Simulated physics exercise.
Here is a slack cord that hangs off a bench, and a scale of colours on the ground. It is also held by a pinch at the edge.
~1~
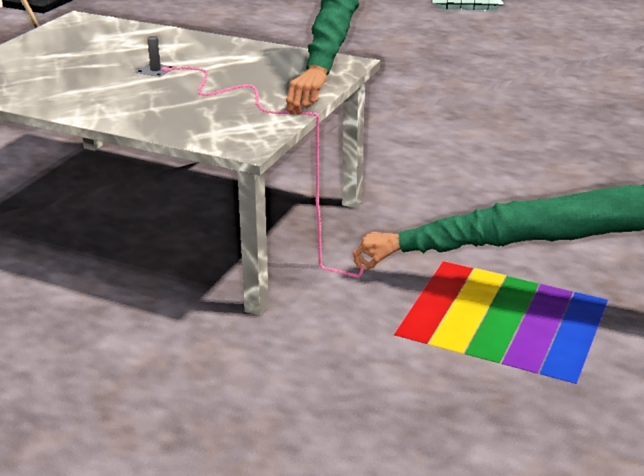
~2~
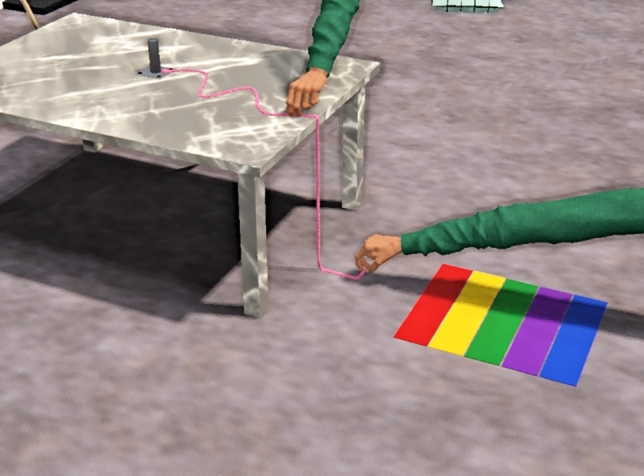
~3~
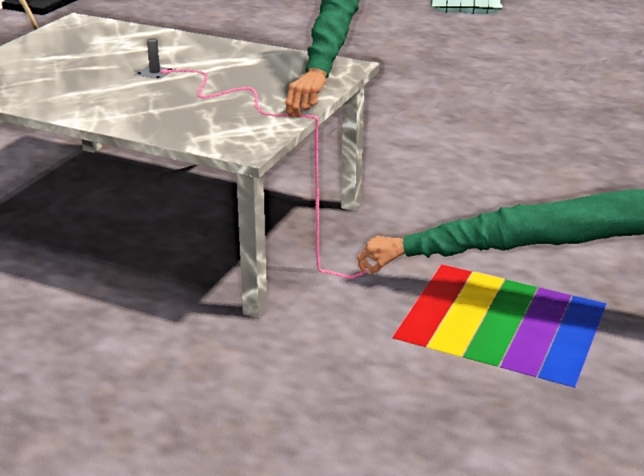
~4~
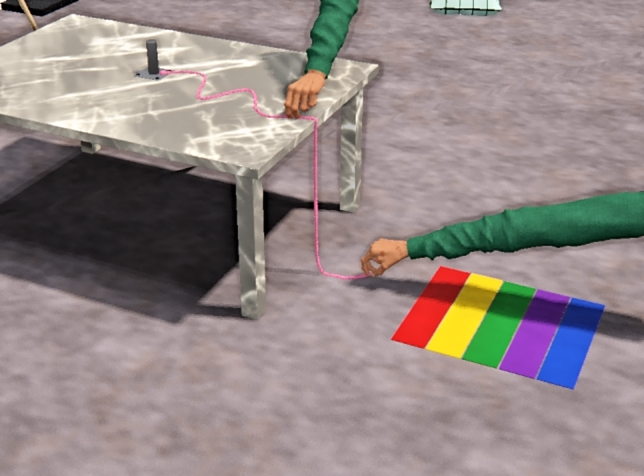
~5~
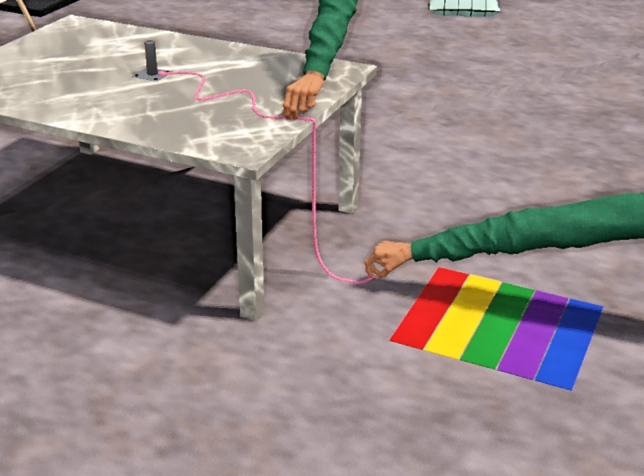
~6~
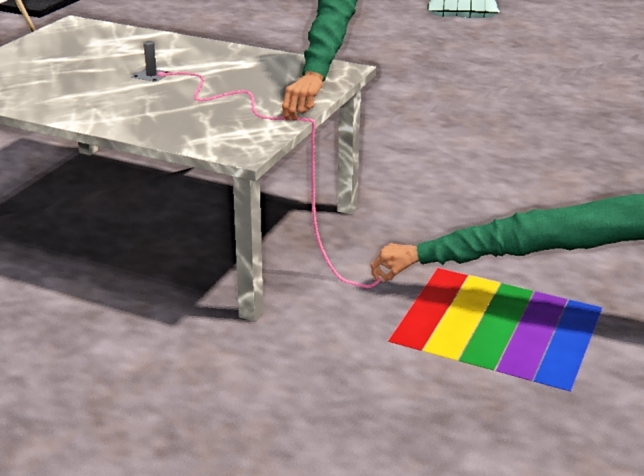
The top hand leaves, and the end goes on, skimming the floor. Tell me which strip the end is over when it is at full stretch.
It is over the blue strip.
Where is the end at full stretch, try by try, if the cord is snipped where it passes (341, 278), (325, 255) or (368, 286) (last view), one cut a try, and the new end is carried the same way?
Case by case: Close to (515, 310), (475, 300) and (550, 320).
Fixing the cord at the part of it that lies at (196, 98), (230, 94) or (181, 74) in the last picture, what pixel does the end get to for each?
Taking them in turn, I'd expect around (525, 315), (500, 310) and finally (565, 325).
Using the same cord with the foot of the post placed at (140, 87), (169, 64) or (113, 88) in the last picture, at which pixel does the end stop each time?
Try by try: (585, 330), (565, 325) and (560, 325).
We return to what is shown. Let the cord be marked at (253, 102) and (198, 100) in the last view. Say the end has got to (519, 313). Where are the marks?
First at (315, 118), next at (245, 100).
A little later, end near (519, 313); over green.
Next, end near (555, 322); over purple.
When it is tight, end near (576, 327); over blue. The end stops over the blue strip.
